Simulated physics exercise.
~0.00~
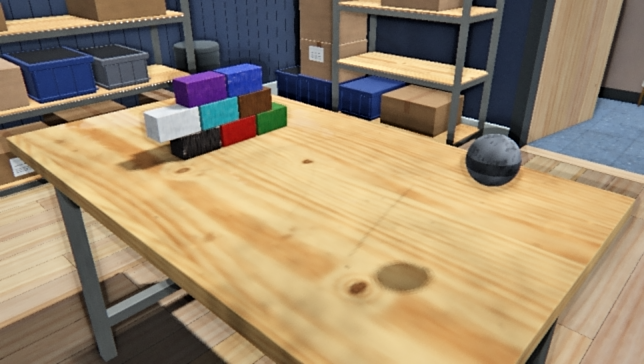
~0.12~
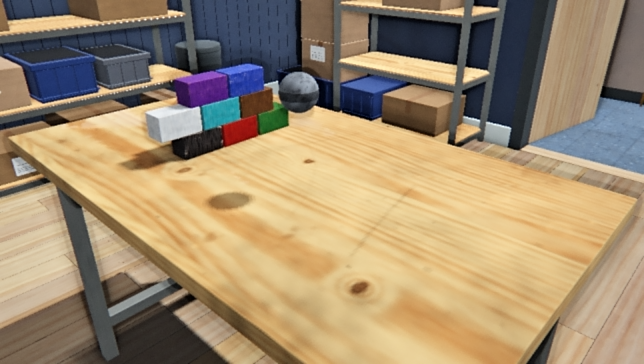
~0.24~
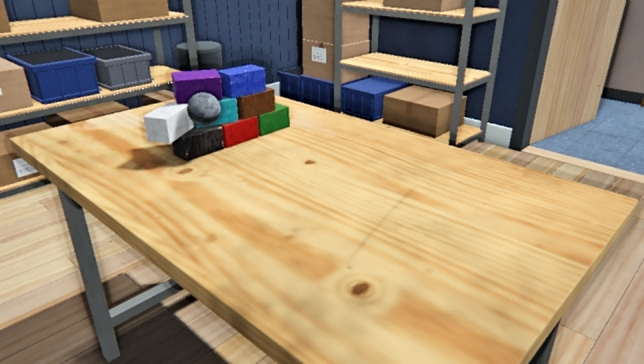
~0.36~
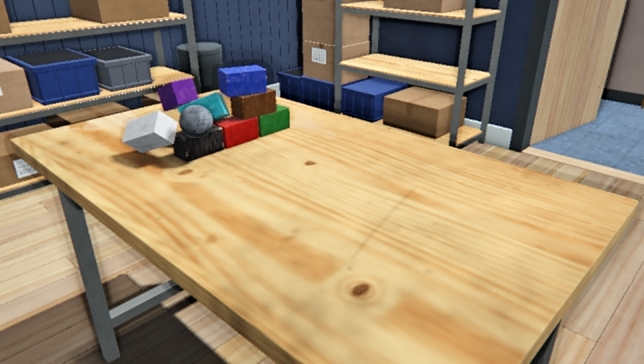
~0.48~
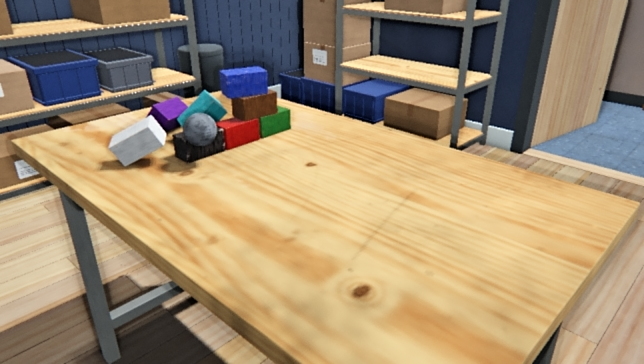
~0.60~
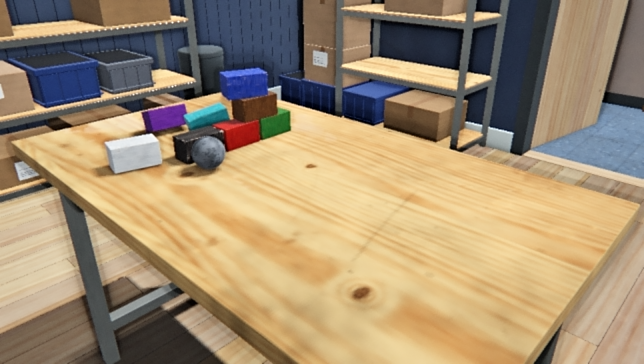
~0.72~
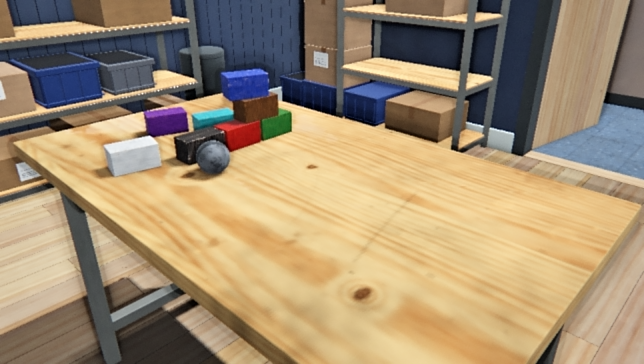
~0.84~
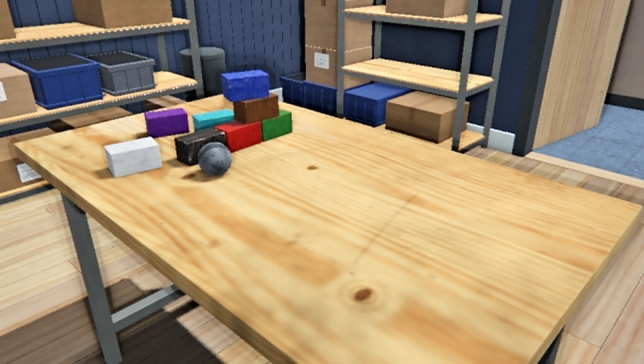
Grey ball flying left across a wooden table into stacked coloured blocks, toppling the white, purple and turquoise ones before settling in front.
